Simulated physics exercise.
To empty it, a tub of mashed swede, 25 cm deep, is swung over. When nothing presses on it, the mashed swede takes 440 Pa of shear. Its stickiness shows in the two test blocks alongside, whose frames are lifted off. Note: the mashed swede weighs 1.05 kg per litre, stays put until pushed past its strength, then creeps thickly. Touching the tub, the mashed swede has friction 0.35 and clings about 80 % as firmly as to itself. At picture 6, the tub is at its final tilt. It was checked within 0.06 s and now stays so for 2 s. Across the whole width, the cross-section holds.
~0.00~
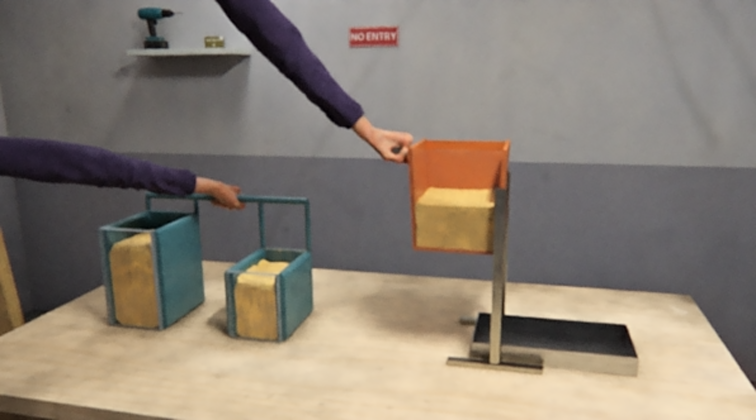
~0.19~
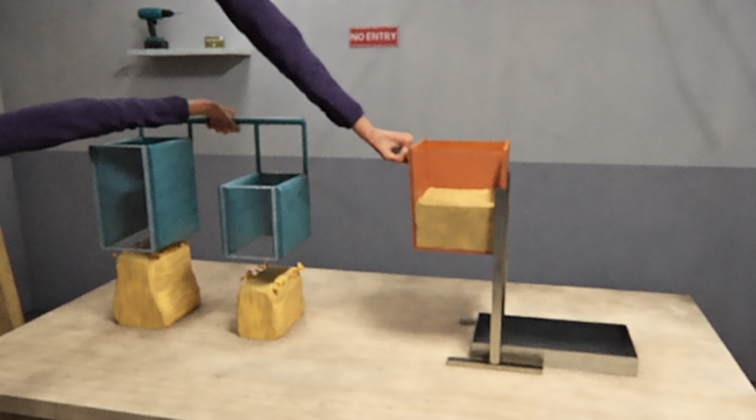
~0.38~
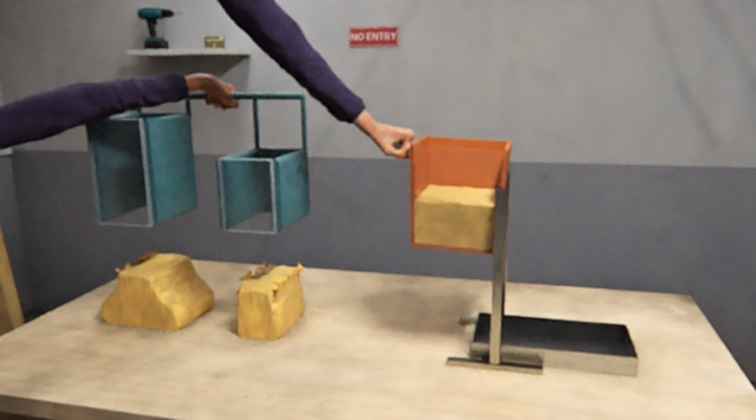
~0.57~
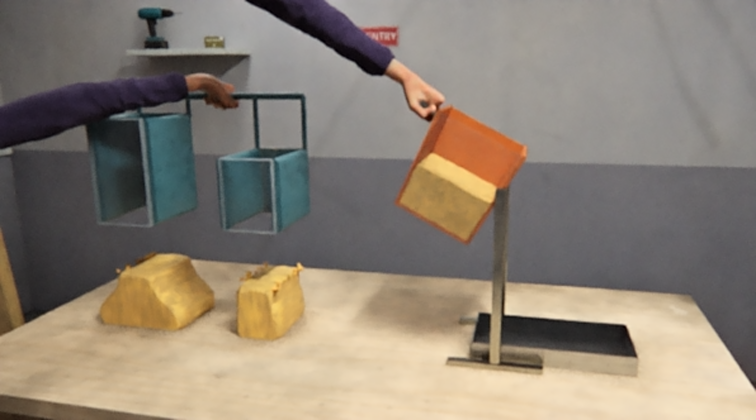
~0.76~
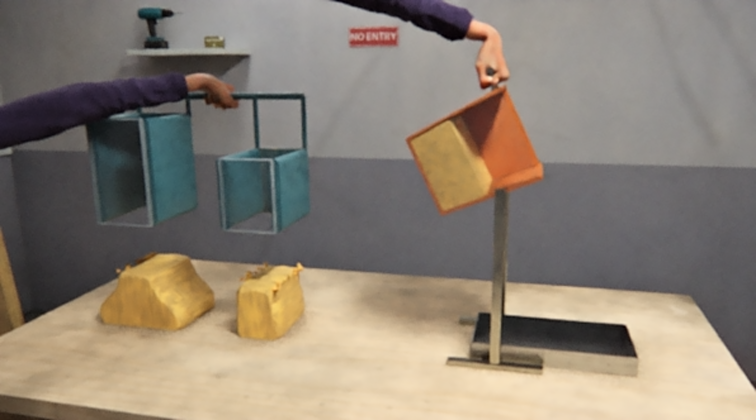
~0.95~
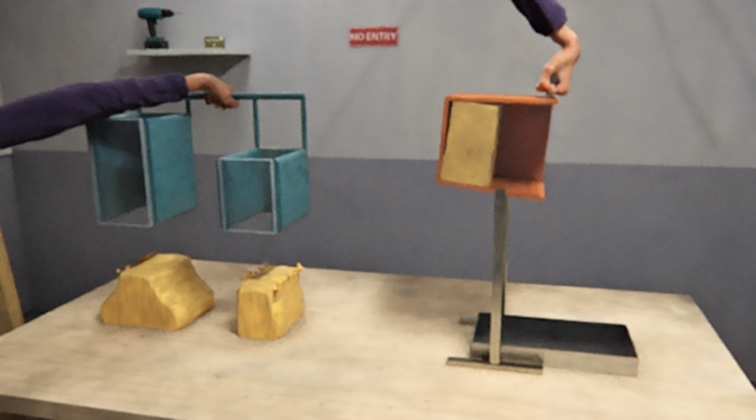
Orange tub of yellowish mash being swung over clockwise by a hand, after another hand lifts teal moulds off two slumping blocks.
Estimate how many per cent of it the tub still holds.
The tub still holds some 100 per cent.
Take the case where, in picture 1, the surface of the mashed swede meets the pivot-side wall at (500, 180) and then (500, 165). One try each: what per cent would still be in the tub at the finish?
The first fill leaves 65 % in the tub and the second leaves 50 %.
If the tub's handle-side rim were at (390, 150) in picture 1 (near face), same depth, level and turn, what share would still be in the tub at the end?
I'd put it at close to 65 per cent.
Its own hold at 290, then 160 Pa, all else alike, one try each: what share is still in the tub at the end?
First try roughly 75 per cent, second try roughly 55 per cent.
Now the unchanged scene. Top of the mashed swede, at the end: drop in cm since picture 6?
9 cm.
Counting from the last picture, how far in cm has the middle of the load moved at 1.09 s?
The change is near 4 cm.
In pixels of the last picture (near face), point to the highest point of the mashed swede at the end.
About (511, 139).
By 1.09 s, the tub is at 95 degrees and holds 100 %.
By 1.26 s, the tub is at 95 degrees and holds 100 %.
By 1.43 s, the tub is at 95 degrees and holds 100 %.
By 1.60 s, the tub is at 95 degrees and holds 100 %.
By 2.95 s, at the end, the tub is at 95 degrees and holds 100 %.
